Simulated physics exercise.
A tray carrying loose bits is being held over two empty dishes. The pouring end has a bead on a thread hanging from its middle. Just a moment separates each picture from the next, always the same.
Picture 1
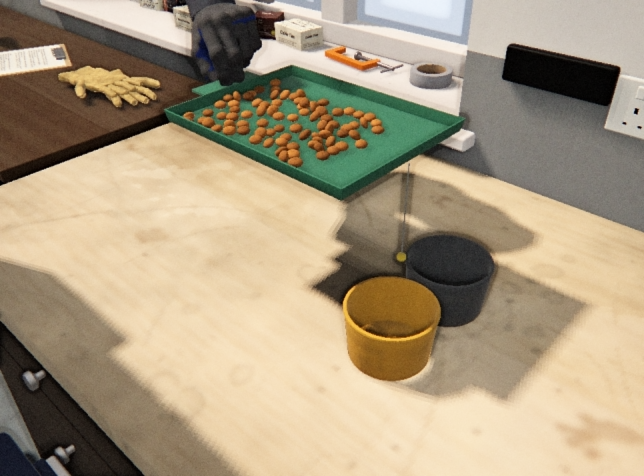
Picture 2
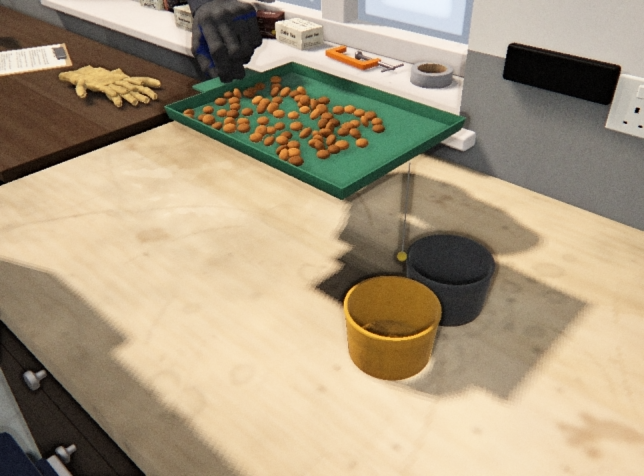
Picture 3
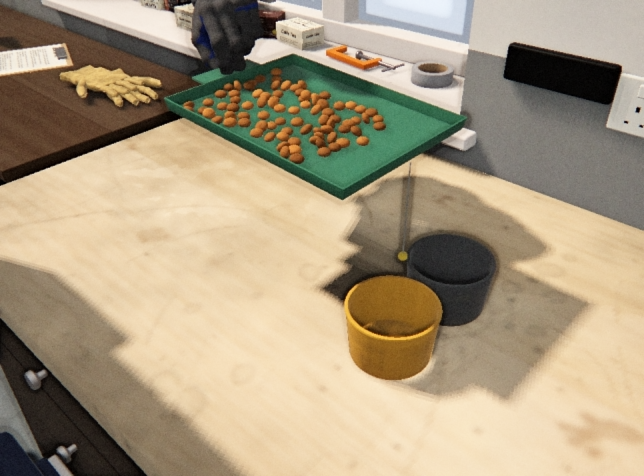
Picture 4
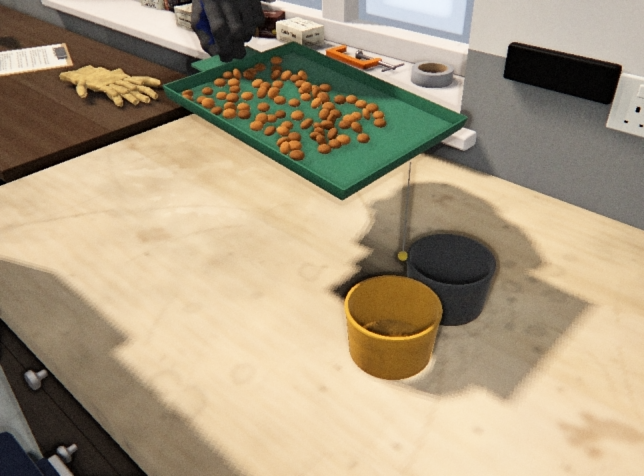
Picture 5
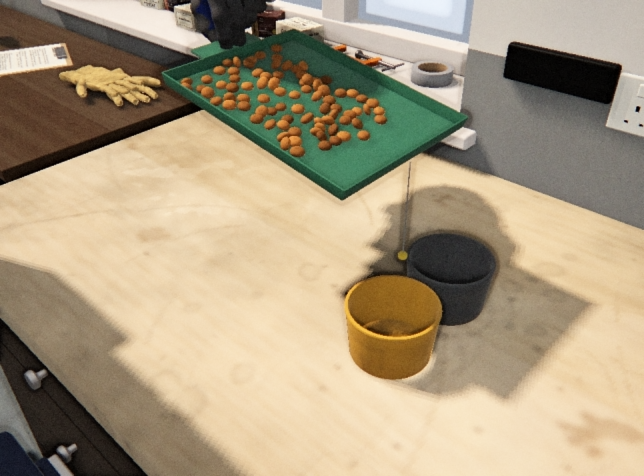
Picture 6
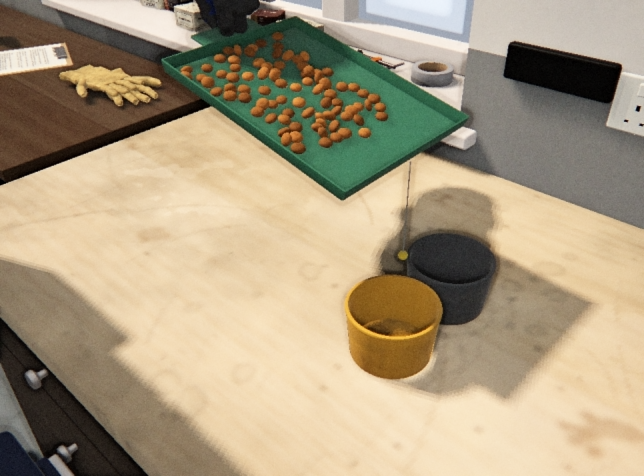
A green tray scattered with small orange-brown bits is held by a dark gloved hand at its far left corner, above a pale wooden worktop seen from above at an angle. A mustard-yellow dish and a dark grey dish sit below the near end, where a bead hangs on a thread, with yellowish gloves at left. The hand slowly raises the far end, tilting the tray slightly, while the camera stays still.
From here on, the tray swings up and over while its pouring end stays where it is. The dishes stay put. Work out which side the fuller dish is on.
More lands left.
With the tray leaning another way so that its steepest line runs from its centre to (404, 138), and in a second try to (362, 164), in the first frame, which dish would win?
Try 1: The right-side dish; try 2: The left-side dish.
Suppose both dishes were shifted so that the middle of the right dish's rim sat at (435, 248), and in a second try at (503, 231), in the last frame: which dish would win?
The left-placed dish first, the left-placed dish second.
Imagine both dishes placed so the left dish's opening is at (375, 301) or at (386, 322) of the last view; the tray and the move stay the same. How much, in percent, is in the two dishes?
Roughly 70 %, then roughly 80 %.
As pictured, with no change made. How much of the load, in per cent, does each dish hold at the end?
Final share: Left dish at 60 per cent, right dish at 20 per cent.
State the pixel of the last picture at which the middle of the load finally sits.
Around (403, 342).
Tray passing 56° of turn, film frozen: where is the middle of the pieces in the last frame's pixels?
The load is centred around (384, 146).
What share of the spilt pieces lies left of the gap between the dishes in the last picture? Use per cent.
Around 30 per cent, I reckon.
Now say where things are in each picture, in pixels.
The first picture shows corners of the pouring end at (341, 187) and (461, 118), level; middle of the load at (293, 118), bits of cat kibble; left dish at (428, 347); right dish at (484, 295); bead on its thread at (401, 257).
The second picture shows corners of the pouring end at (342, 186) and (462, 118), level; middle of the load at (294, 116).
The third picture shows corners of the pouring end at (343, 187) and (463, 117), tipped barely, level across its low end; middle of the load at (294, 110).
The fourth picture shows corners of the pouring end at (343, 187) and (464, 117), tipped a little, level across its low end; middle of the load at (295, 103).
The fifth picture shows corners of the pouring end at (344, 188) and (465, 116), tipped a little, level across its low end; middle of the load at (295, 95).
The sixth picture shows corners of the pouring end at (345, 189) and (466, 116), tipped a little, level across its low end; middle of the load at (296, 88); left dish at (430, 345); right dish at (485, 293).
Soon, tray tipped steeply; nearly all on the tray; a stray few in the air.
A while on, tray tipped right over; about half on the tray; about a quarter in the left dish; a small part in the right dish; a small part outside both; a small part in the air.
Towards the end, tray tipped past a quarter turn; about half in the left dish; about a quarter in the right dish; about a quarter outside both.
Finally, tray tipped past a quarter turn; about half in the left dish; about a quarter in the right dish; about a quarter outside both.
